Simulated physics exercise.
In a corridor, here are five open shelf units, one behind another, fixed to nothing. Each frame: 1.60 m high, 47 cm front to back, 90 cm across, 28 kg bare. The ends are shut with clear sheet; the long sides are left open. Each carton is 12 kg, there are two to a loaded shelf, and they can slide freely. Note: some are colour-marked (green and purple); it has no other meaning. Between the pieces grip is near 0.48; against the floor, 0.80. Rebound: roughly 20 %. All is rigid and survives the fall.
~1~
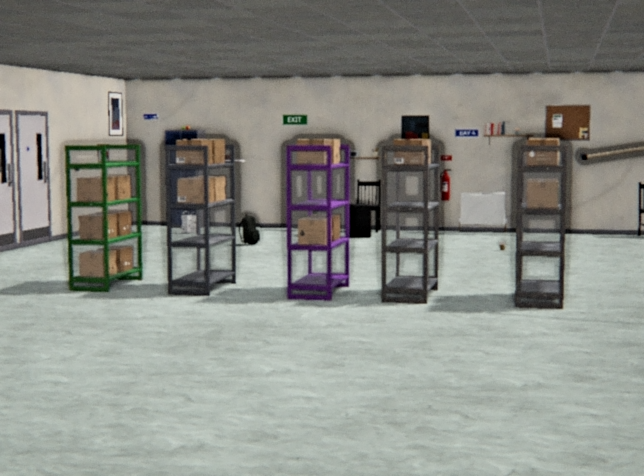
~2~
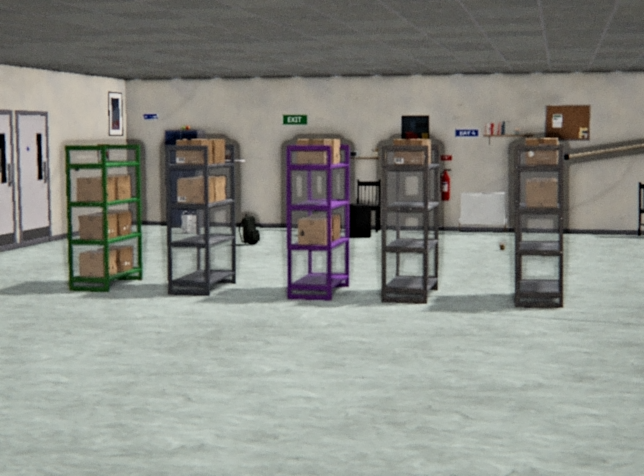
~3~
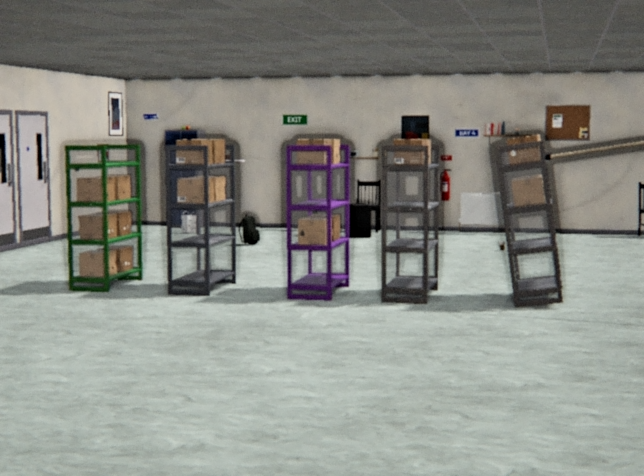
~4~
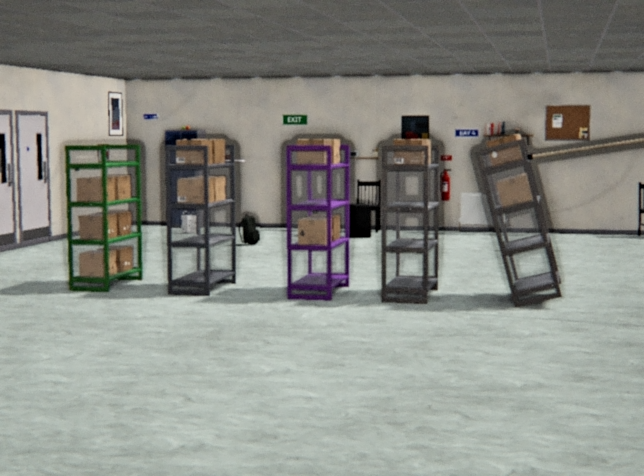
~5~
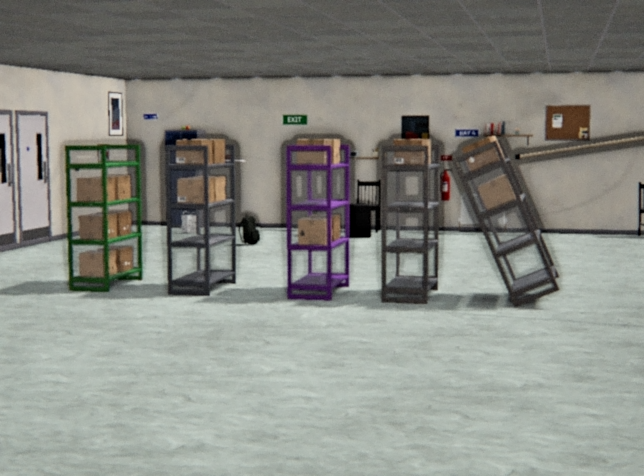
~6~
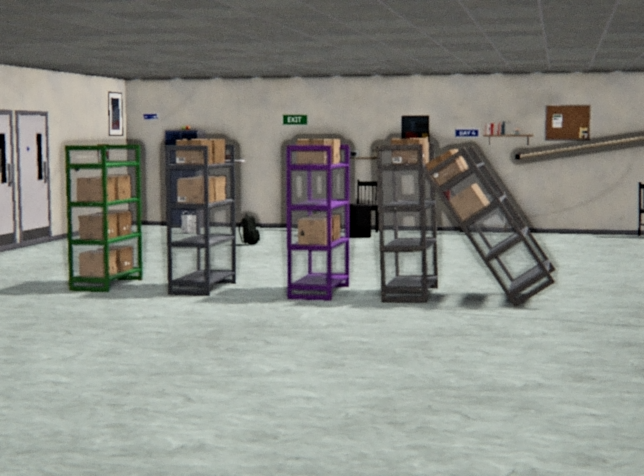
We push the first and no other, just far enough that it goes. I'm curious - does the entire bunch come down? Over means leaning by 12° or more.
Yes, the entire bunch comes down.
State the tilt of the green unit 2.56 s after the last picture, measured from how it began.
Roughly 40°.
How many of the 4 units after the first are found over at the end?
I count 4 of them.
Then, 1.40 s on from the sixth picture, 6 cartons spilt or dropped; 2 of the 4 other units over; purple unit tipped 34°.
Then, 2.56 s on from the sixth picture, 14 cartons spilt or dropped; 4 of the 4 other units over; purple unit tipped 66°; green unit tipped 39°.
Finally, 18 cartons spilt or dropped; 4 of the 4 other units over; green unit lying flat; purple unit tipped 70°. Not one is left standing. Seen by the last camera, middles, green unit near (16, 246), purple unit near (242, 246).
